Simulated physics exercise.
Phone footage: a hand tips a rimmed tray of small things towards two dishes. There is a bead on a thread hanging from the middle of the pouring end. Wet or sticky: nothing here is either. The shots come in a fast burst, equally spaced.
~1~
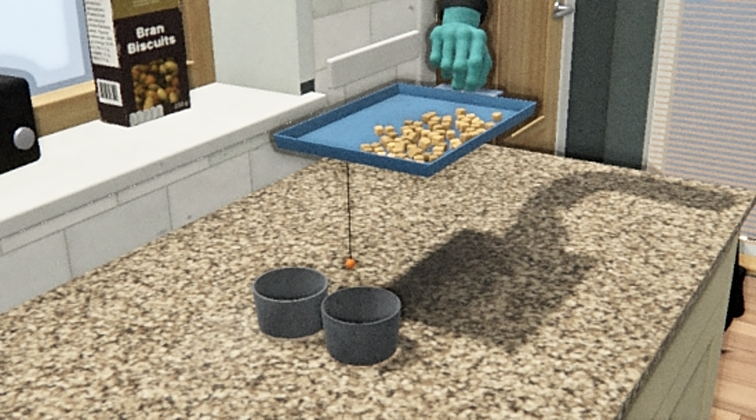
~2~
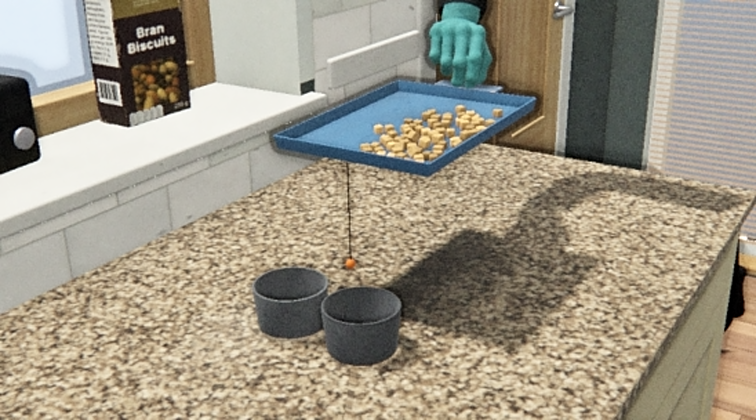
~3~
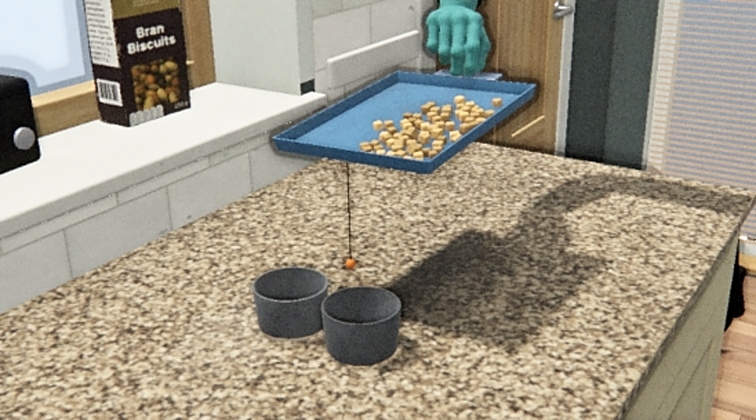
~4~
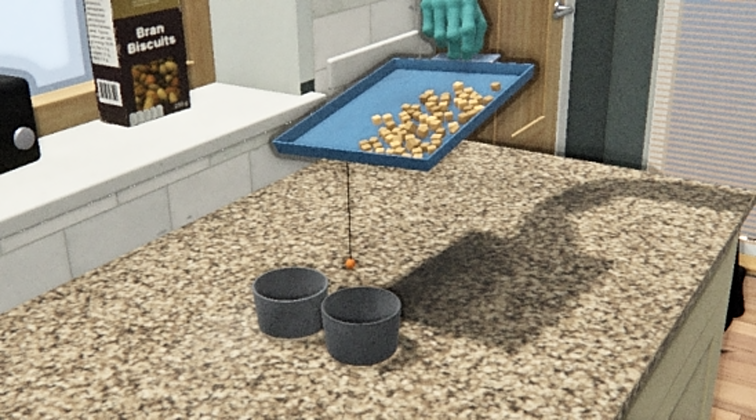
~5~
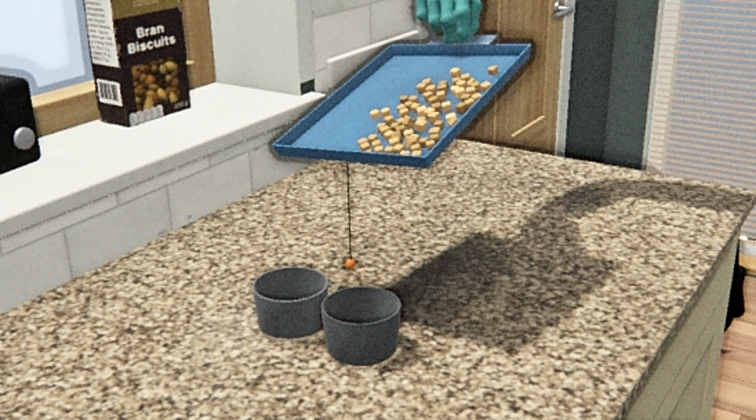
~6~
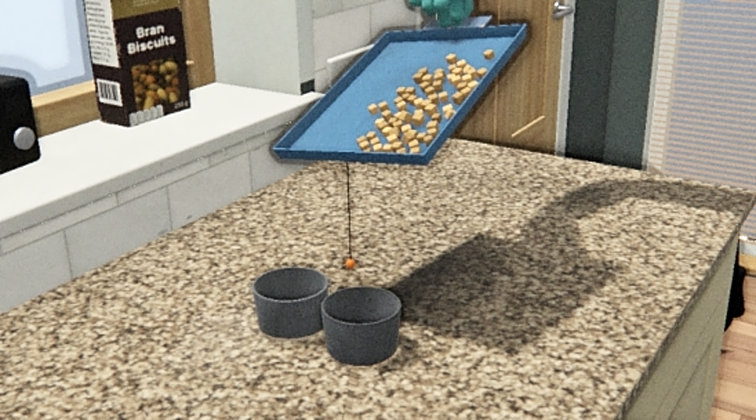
On a speckled kitchen counter, a teal-gloved hand gradually tilting a blue tray of small wooden cubes above two dark dishes.
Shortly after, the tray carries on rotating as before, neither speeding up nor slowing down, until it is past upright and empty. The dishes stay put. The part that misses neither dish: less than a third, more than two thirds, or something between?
The share caught is moderate, one third to two thirds.
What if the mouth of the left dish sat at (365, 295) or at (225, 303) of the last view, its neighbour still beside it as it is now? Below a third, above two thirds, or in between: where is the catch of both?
Below one third; less than a third.
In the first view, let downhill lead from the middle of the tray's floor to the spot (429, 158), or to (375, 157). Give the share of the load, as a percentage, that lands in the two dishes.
Case one 10 %; case two 60 %.
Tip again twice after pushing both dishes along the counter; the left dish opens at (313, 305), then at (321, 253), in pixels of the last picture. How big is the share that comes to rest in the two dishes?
The first try gives 10 per cent, the second 20 per cent.
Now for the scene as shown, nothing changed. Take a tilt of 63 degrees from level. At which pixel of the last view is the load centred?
The load's middle is around (341, 132).
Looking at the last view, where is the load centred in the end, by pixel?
Close to (287, 322).
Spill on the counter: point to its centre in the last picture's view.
I'd put the middle at roughly (266, 314).
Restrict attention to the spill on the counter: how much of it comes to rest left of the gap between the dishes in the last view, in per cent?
That's about 80 per cent of the spill.
Soon, tray tipped steeply; all on the tray.
A while on, tray tipped right over; nearly all on the tray; a small part in the left dish; a stray few in the air.
Towards the end, tray tipped past a quarter turn; a small part in the right dish; about a third in the left dish; about half outside both.
Finally, tray tipped past a quarter turn; a small part in the right dish; about a third in the left dish; about half outside both.
